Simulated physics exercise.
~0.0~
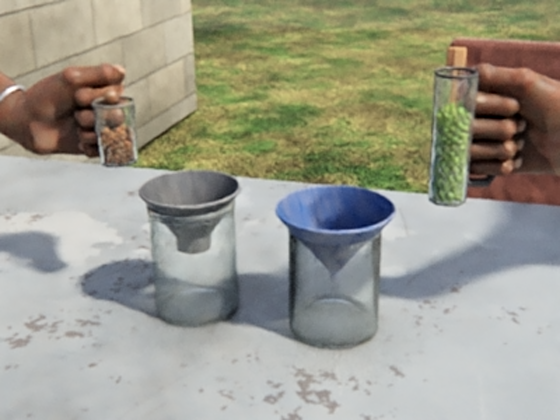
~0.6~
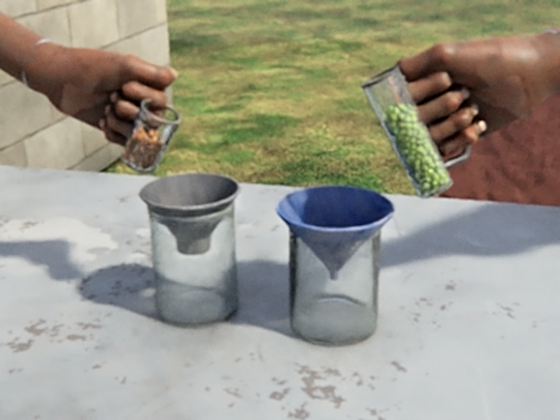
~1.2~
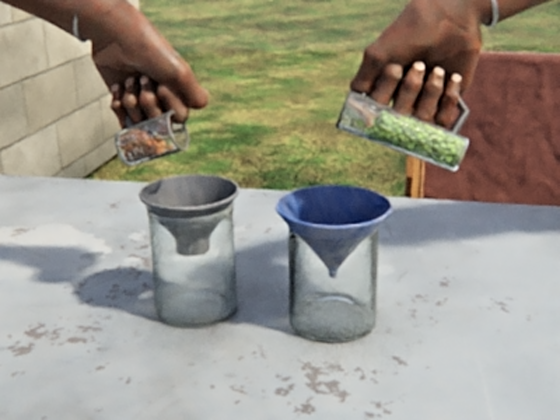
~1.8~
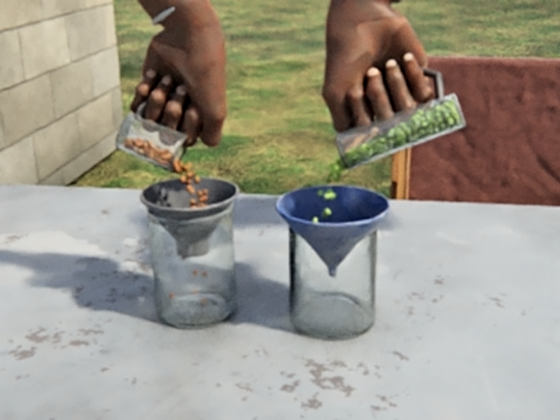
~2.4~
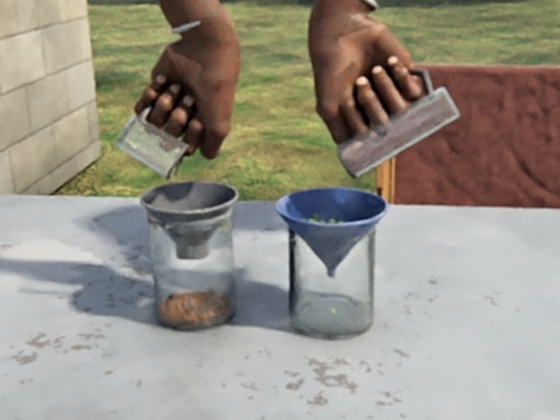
The clip shows two hands tipping glass cups, one of small brown pieces and one of green pieces, over funnels set in jars. The brown pieces pass through the left grey funnel into its jar, while most green ones stay stuck in the right blue funnel.
